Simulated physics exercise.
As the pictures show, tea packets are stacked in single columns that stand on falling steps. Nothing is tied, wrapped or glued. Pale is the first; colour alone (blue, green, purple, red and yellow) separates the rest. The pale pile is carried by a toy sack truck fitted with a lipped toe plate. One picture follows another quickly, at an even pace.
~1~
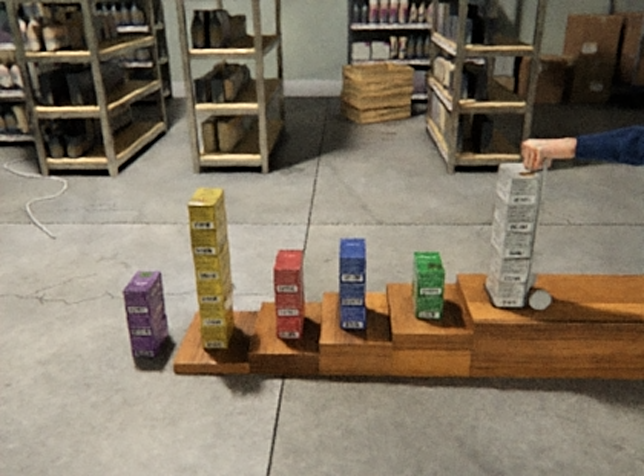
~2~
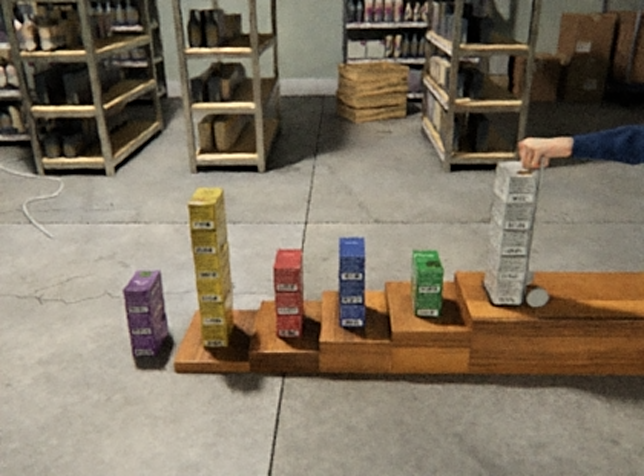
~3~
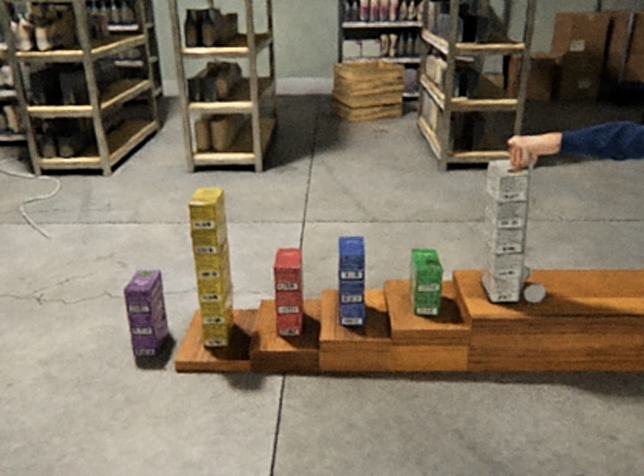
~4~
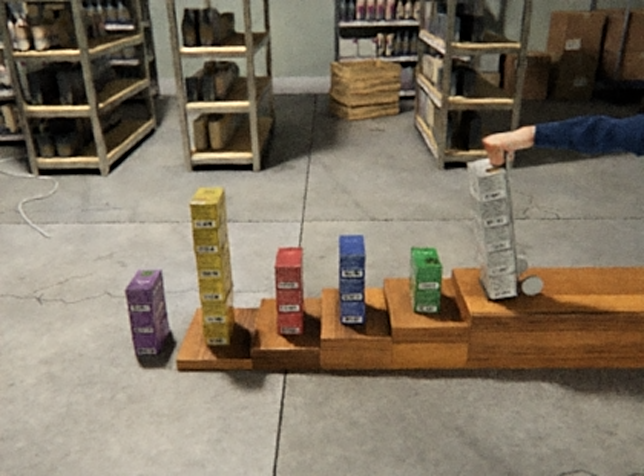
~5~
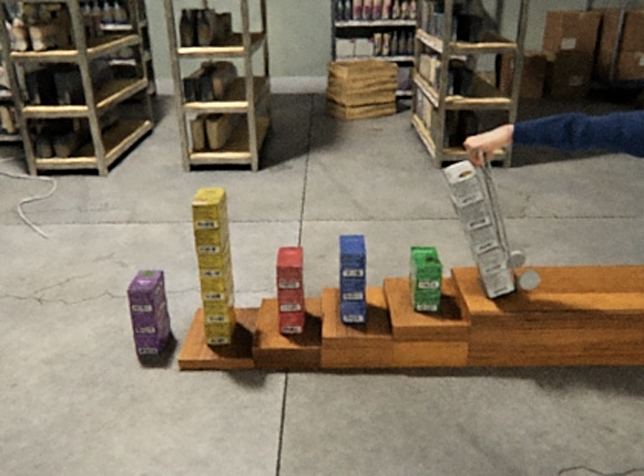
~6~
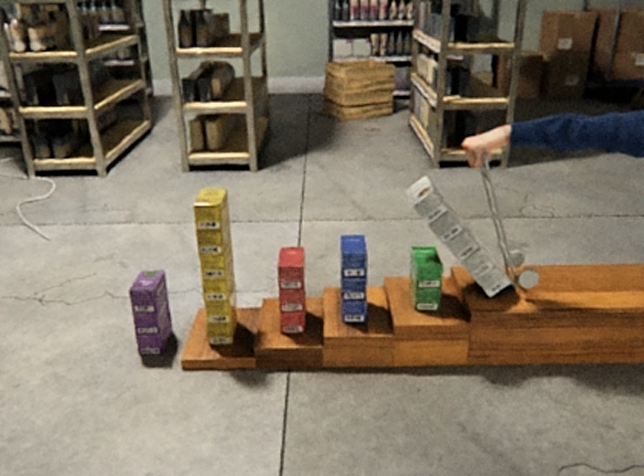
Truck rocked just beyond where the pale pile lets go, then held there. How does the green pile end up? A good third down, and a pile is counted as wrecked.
The green pile remains upright.
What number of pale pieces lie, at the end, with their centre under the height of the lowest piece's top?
4 in all.
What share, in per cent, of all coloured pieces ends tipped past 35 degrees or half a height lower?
It comes out at around 10 per cent.
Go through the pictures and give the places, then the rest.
In the first frame (we follow the side turned to the camera; the camera moves round a little), truck frame (542, 191) level; top green packet (431, 284); top red packet (287, 282); no other piece has moved.
The second frame shows truck frame (539, 190) level; top green packet (430, 282).
The third frame shows truck frame (530, 187) rocked barely, top of the pale pile leaning barely; top green packet (429, 280); no other piece has moved.
The fourth frame shows truck frame (510, 183) rocked a little, top of the pale pile leaning a little; top green packet (429, 279); no other piece has moved.
The fifth frame shows truck frame (493, 183) rocked clearly, top of the pale pile leaning clearly; top green packet (429, 278); no other piece has moved.
The sixth frame shows truck frame (491, 183) rocked clearly, top of the pale pile leaning well over; top green packet (430, 277); top purple packet (143, 302); no other piece has moved.
Soon, 5 of the pale pile down; none of the 2 green packets down (0 of 17 in all colours); top green packet unmoved.
A while on, 5 of the pale pile down; none of the 2 green packets down (0 of 17 in all colours); top green packet displaced a little; top blue packet tipped clearly.
Towards the end, 5 of the pale pile down; none of the 2 green packets down (2 of 17 in all colours); top green packet displaced a little; top red packet tipped steeply, half its height lower.
Finally, 5 of the pale pile down; none of the 2 green packets down (2 of 17 in all colours); top green packet displaced a little; top red packet on its side. Seen by the last camera, middles, top green packet near (424, 267), top red packet near (248, 316).
